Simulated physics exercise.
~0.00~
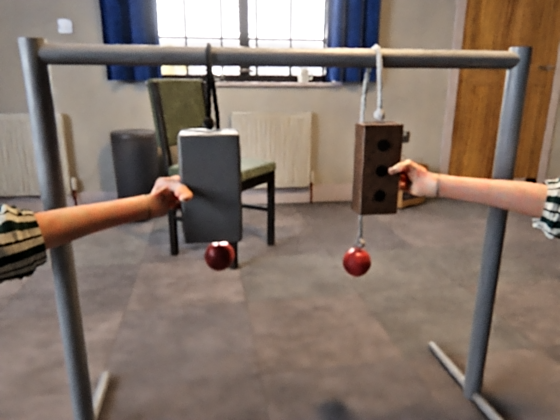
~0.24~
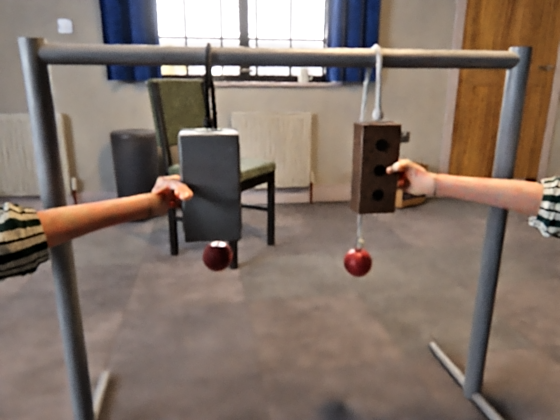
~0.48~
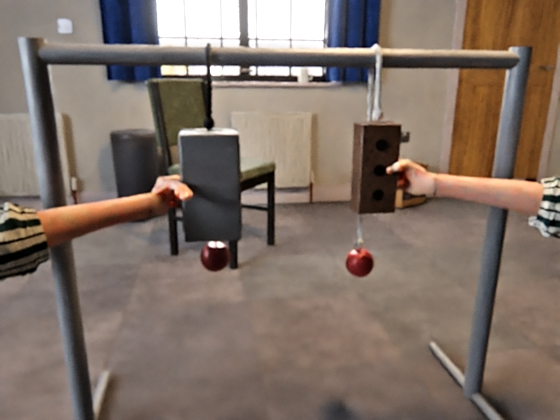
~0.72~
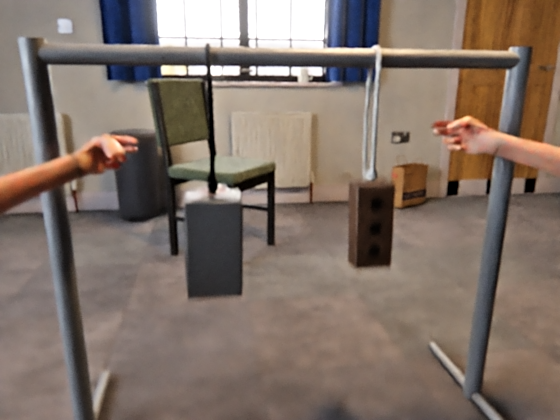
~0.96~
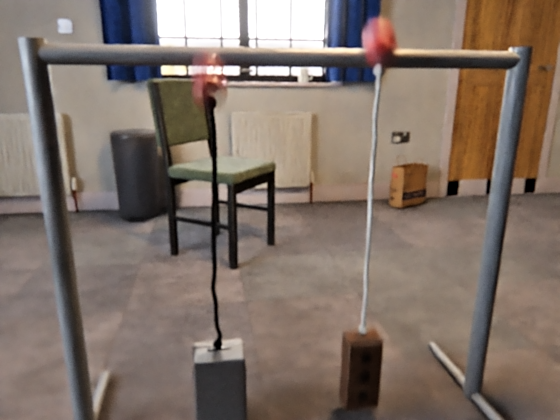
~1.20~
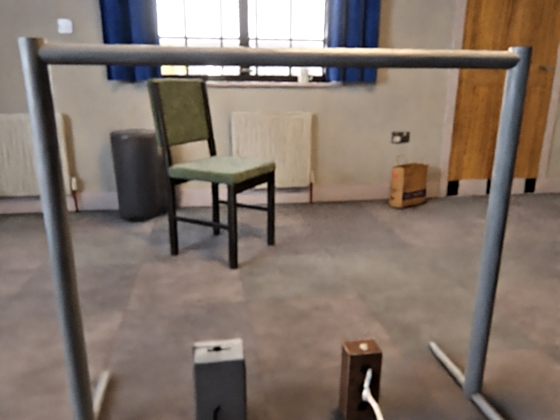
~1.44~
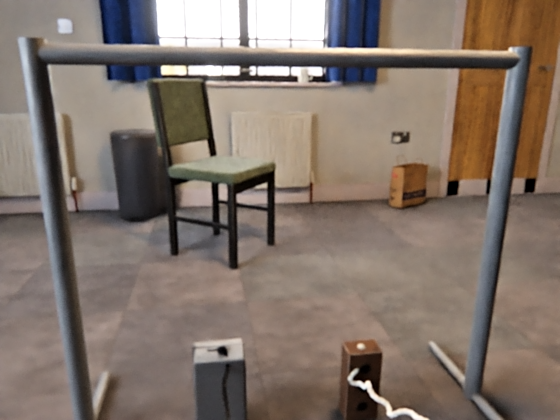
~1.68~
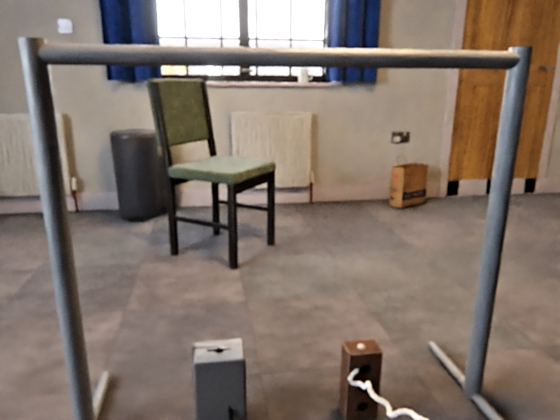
A grey case and a brown brick hang from a metal rail on ropes, each held by a hand, with a red apple dangling beneath each one. The ropes pass over the rail without a knot, and a green chair stands behind. Both hands let go and draw back, and the case and brick start to drop. As they fall, the red apples rise to the height of the rail. The ropes slip off, leaving the rail bare. The case and brick end upright on the floor, a pale rope trailing beside the brick.
